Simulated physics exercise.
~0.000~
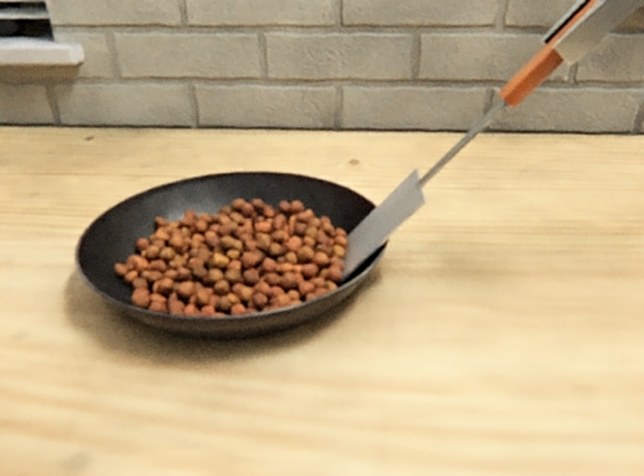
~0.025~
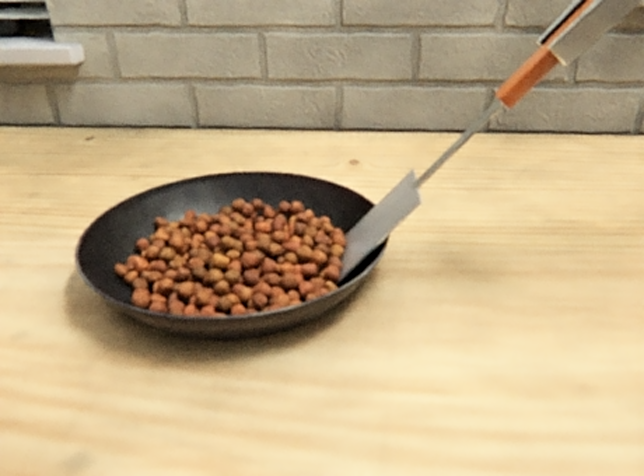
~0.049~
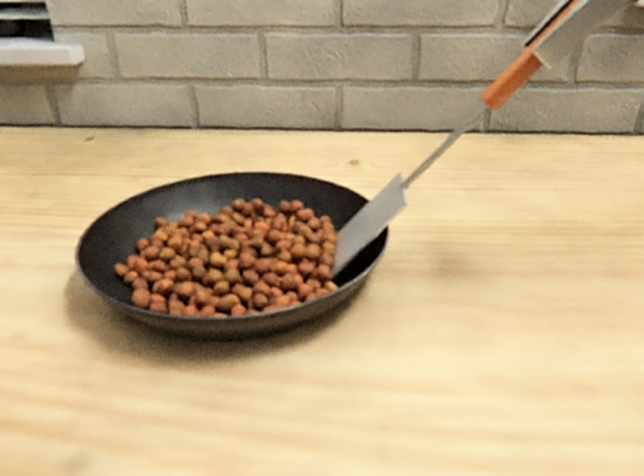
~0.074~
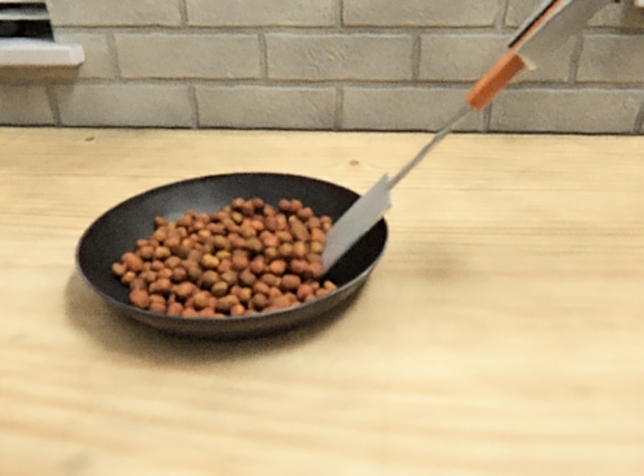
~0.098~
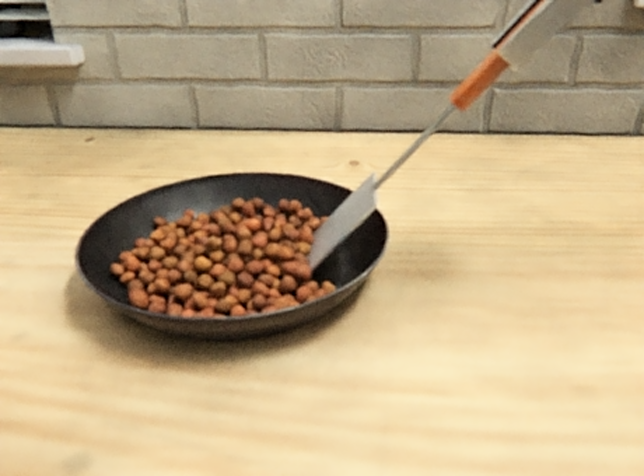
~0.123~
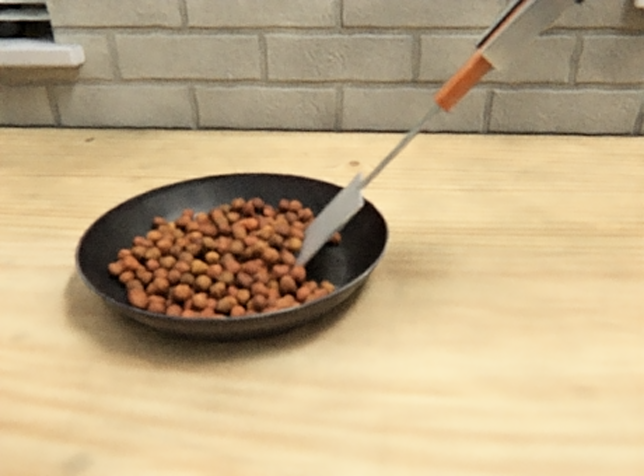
A spatula held by a machine moves left through the hazelnuts in a dark frying pan.
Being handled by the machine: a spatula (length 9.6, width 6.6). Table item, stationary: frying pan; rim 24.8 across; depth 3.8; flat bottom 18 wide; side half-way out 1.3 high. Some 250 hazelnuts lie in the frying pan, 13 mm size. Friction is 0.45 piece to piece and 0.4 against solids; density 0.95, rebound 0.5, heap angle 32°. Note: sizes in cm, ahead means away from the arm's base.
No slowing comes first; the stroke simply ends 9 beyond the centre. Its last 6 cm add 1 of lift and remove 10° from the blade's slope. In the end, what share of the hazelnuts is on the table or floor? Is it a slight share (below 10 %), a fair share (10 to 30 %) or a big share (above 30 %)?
It is a slight share.
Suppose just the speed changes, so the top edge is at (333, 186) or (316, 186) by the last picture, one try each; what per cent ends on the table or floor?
That comes to about 10 and about 15 percent, in that order.
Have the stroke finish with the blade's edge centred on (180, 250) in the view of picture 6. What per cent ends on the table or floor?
My guess is roughly 0 percent.
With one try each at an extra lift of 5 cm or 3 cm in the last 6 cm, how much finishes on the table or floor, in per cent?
10 and 10 %.
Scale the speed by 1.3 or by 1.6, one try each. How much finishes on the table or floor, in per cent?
I'd say near 5 and then near 15 per cent.
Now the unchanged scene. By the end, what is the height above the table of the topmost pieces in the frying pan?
Roughly 5.5 centimetres.
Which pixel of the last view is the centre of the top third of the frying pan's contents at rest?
Somewhere around (137, 231) in the last picture.
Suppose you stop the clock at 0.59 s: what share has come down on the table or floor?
About 5 per cent.
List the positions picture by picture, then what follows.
In the first frame, the spatula top edge at (421, 184), sloping 50°; upper third of the load around (243, 248), from x 120 to 340, top at y 205; 247 in the frying pan.
In the second frame, the spatula top edge at (417, 184), sloping 50°; upper third of the load around (243, 248), from x 120 to 340, top at y 205.
In the third frame, the spatula top edge at (404, 186), sloping 50°; upper third of the load around (244, 248), from x 120 to 335, top at y 205.
In the fourth frame, the spatula top edge at (390, 187), sloping 50°; upper third of the load around (238, 247), from x 120 to 335, top at y 205.
In the fifth frame, the spatula top edge at (376, 187), sloping 50°; upper third of the load around (230, 248), from x 115 to 335, top at y 205.
In the sixth frame, the spatula top edge at (362, 187), sloping 50°; upper third of the load around (232, 247), from x 115 to 335, top at y 205; 247 in the frying pan.
After 0.23 s, sloping 50°, highest piece 4 above the table; 247 in the frying pan.
After 0.34 s, sloping 46°, highest piece 5 above the table; 247 in the frying pan.
After 0.59 s, sloping 40°, highest piece 5 above the table; 235 in the frying pan, 11 on the table or floor, 1 on the blade or in flight.
After 1.64 s, sloping 40°, highest piece 5 above the table; 235 in the frying pan, 12 on the table or floor.
In the end, 235 in the frying pan, 12 on the table or floor. That is 5 % on the table or floor.
